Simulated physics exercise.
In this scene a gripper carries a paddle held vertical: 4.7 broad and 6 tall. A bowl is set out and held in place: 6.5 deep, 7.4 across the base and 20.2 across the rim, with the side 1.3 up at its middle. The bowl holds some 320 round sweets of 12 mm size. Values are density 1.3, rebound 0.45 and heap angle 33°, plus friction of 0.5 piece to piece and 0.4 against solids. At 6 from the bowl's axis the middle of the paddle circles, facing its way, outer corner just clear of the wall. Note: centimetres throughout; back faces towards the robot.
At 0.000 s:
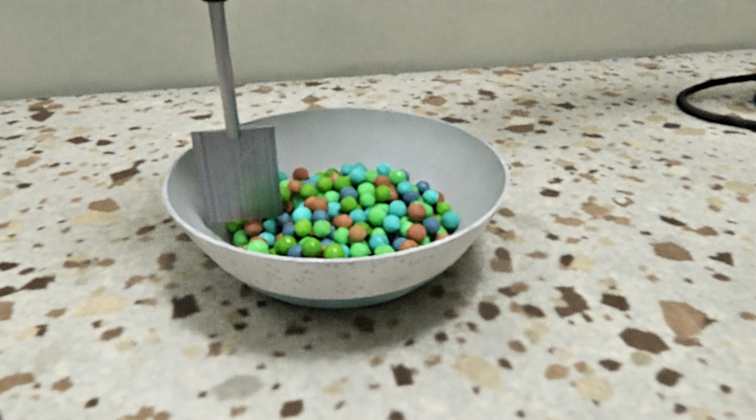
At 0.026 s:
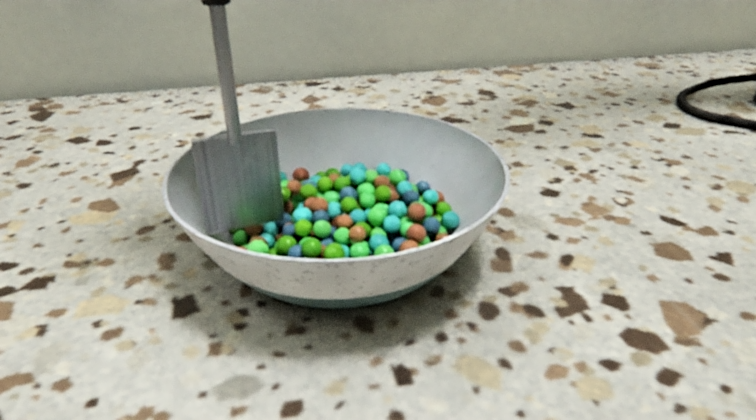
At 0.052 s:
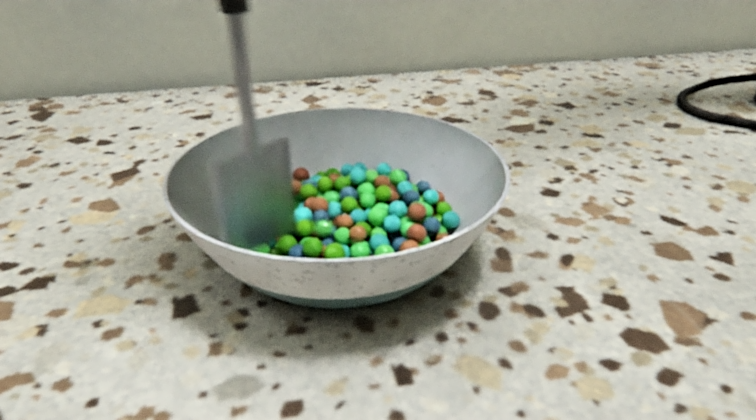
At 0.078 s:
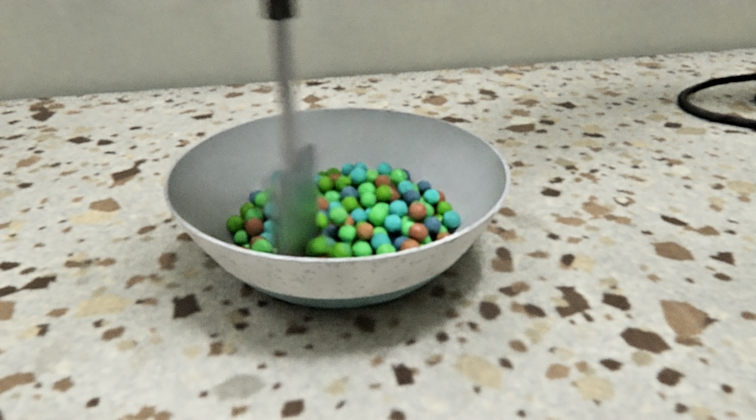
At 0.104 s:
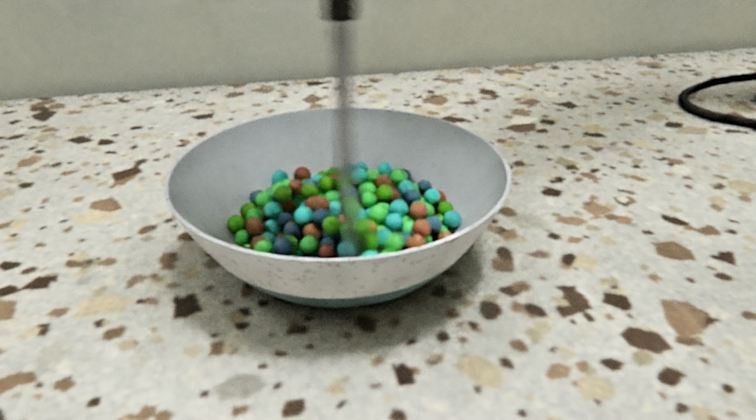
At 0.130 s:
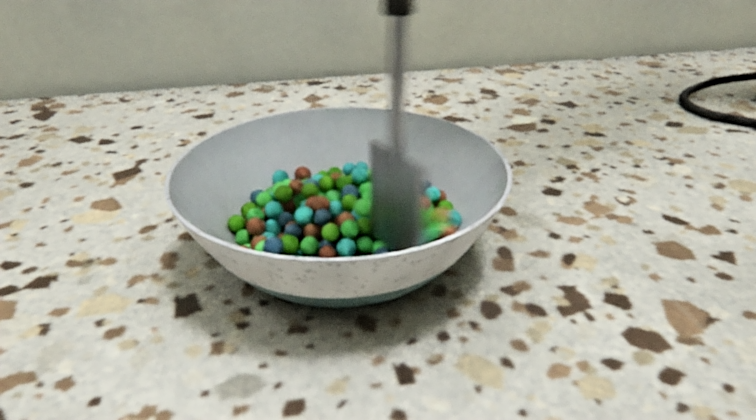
In a pale bowl, an upright metal paddle sweeps left to right through small coloured balls.
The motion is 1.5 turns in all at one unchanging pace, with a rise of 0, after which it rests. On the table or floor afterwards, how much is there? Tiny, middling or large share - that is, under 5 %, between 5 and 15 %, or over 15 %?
The share is large, over 15 %.
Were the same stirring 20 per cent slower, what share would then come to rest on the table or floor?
I'd expect about 15 %.
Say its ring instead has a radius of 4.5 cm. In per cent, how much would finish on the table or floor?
Around 40 in a hundred.
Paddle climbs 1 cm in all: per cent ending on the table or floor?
That works out to some 5 per cent.
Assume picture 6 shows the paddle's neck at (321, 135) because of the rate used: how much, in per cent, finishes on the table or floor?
About 10 %.
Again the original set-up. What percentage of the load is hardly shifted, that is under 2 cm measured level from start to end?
About 60 percent.
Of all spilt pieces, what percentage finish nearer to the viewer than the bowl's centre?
About 40 per cent.
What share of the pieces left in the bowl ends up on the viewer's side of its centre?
About 55 per cent.
After 0.29 s, 274° round, highest piece 12 above the table; 299 in the bowl, 19 in flight or on the tool.
After 0.45 s, 78° round, highest piece 13 above the table; 267 in the bowl, 25 on the table or floor, 26 in flight or on the tool.
After 0.74 s, 180° round, highest piece 7 above the table; 249 in the bowl, 68 on the table or floor, 1 in flight or on the tool.
After 1.44 s, 180° round, highest piece 5 above the table; 249 in the bowl, 69 on the table or floor.
In the end, 249 in the bowl, 69 on the table or floor. That is 22 % on the table or floor.
